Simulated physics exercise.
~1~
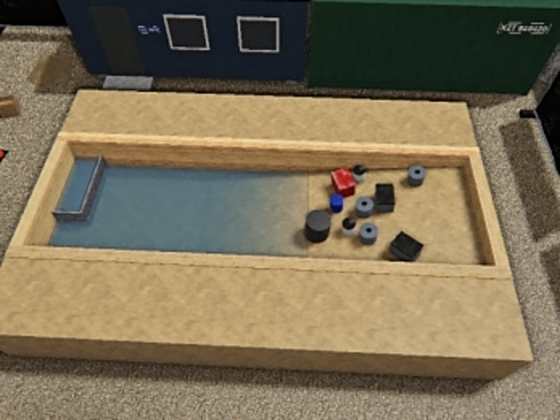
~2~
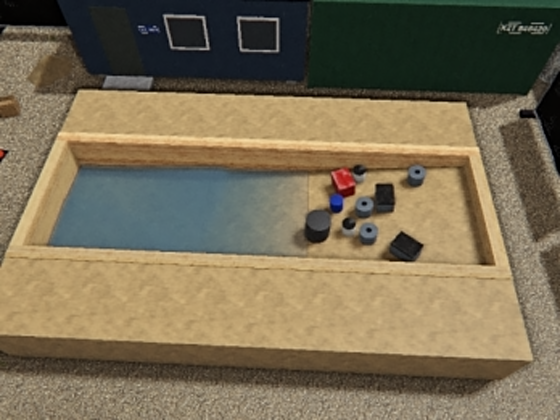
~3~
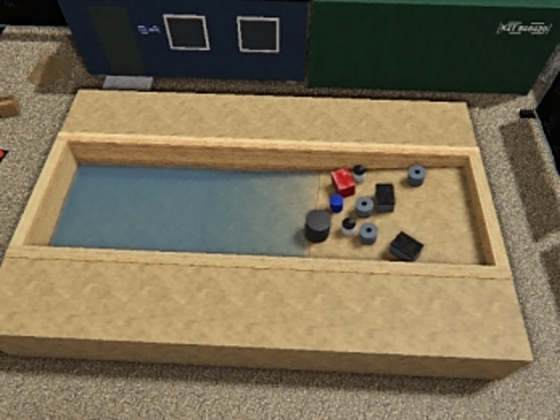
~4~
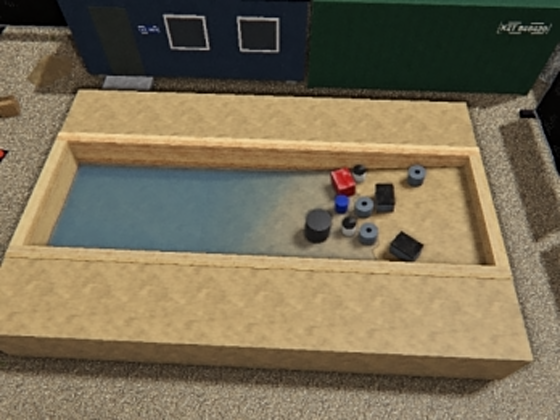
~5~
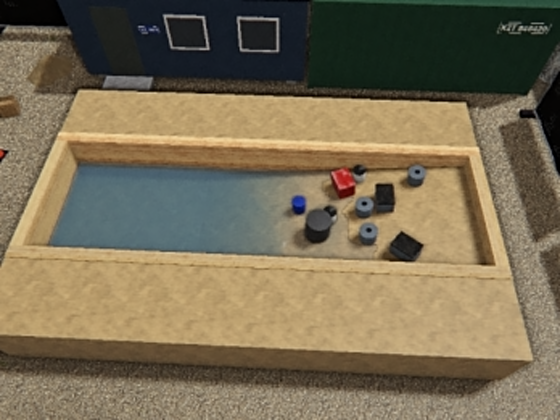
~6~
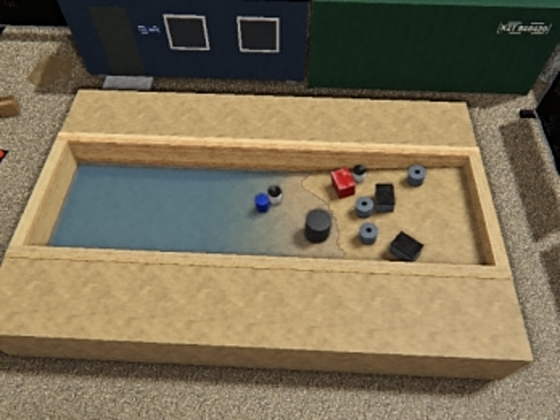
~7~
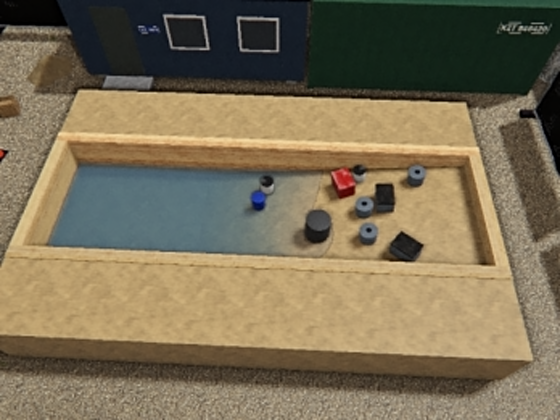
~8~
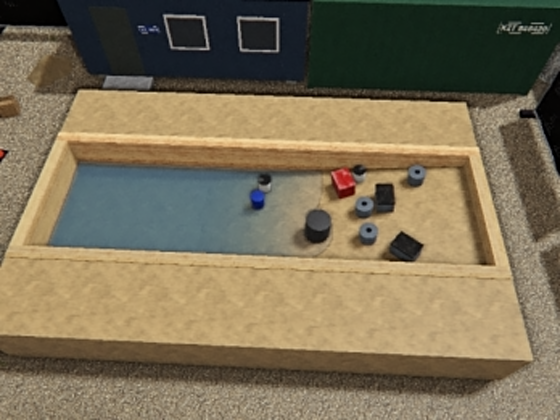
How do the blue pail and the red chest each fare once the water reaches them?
The blue pail is carried well off to the left and ends up floating, while the red chest stays where it was on the sand.
Sandy basin of shallow water rising over scattered pails and chests, nudging a blue pail right, then carrying two pails left, afloat.
